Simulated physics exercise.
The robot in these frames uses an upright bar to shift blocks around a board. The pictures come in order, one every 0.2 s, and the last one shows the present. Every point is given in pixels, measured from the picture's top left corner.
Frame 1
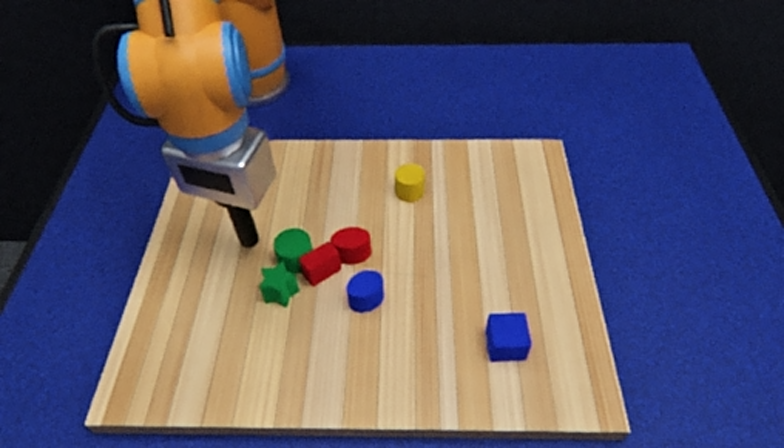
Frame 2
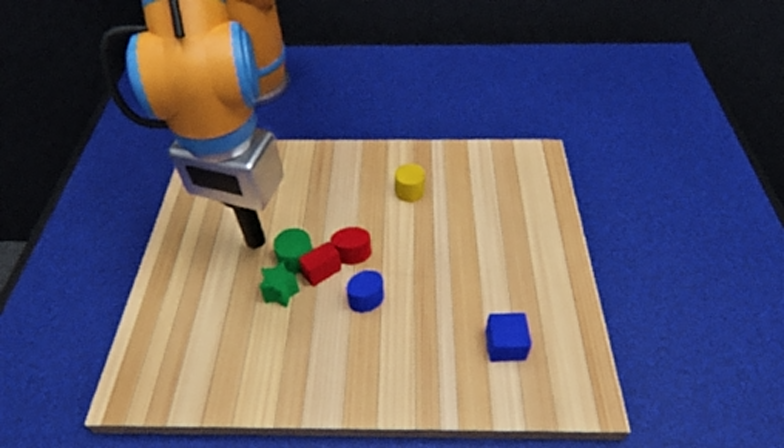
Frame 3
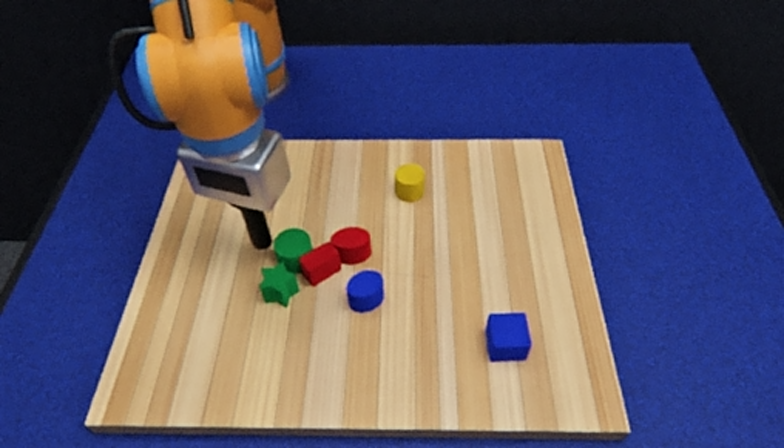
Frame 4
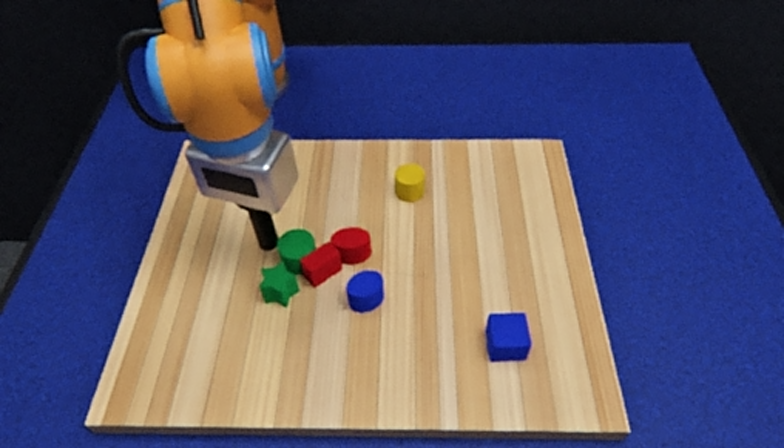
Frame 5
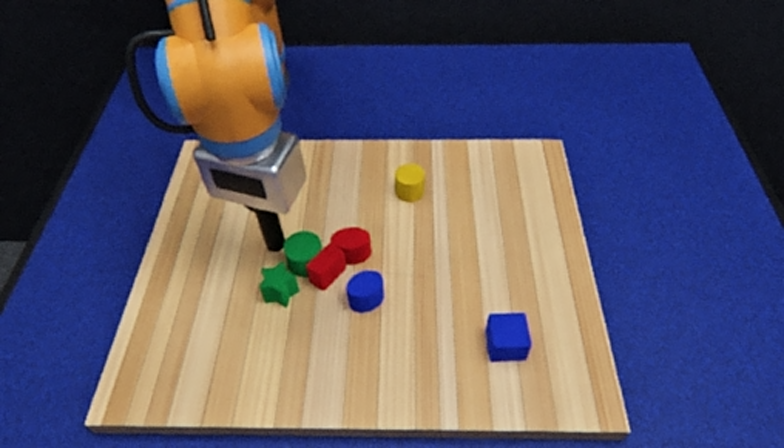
On a wooden board, a robot's bar moves right, nudging a green disc and red block slightly.
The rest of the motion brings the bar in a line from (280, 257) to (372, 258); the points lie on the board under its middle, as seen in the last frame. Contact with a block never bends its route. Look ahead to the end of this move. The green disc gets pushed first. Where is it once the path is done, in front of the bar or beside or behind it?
Prediction: Slipped aside.
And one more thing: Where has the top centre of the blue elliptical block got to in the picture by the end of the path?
It ends at (382, 314).
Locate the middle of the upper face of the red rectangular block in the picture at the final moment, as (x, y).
Close to (366, 292).
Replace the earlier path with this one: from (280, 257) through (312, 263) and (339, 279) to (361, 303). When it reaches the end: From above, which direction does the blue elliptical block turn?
Looking from above, the answer is clockwise.
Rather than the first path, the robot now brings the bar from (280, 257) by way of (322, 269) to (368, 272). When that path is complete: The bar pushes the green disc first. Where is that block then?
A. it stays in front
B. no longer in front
I'll go with A - it stays in front.
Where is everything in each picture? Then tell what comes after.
Bar's lower end at (250, 240); green disc at (292, 242); red rectangular block at (319, 255); red elliptical block at (350, 237); blue elliptical block at (365, 283), in the first frame.
Bar at (256, 241); blocks still, in the second frame.
Bar at (262, 242); blocks still, in the third frame.
Bar at (269, 243); green disc at (296, 243), in the fourth frame.
Bar at (276, 244); green disc at (302, 245); red rectangular block at (325, 258); red elliptical block at (350, 237); blue elliptical block at (365, 283), in the fifth frame.
What follows on the original path. One third of the way, bar at (308, 245); green disc at (331, 252); red rectangular block at (347, 272), turned 15° clockwise; red elliptical block at (367, 237), turned 30° anticlockwise; blue elliptical block at (368, 285).
Two thirds of the way, bar at (339, 246); green disc at (357, 259); red rectangular block at (361, 285), turned 30° clockwise; red elliptical block at (382, 238), turned 95° anticlockwise; blue elliptical block at (380, 302).
At the end, bar at (371, 246); green disc at (378, 265); red rectangular block at (366, 292), turned 45° clockwise; red elliptical block at (395, 237), turned 120° anticlockwise; blue elliptical block at (382, 314).
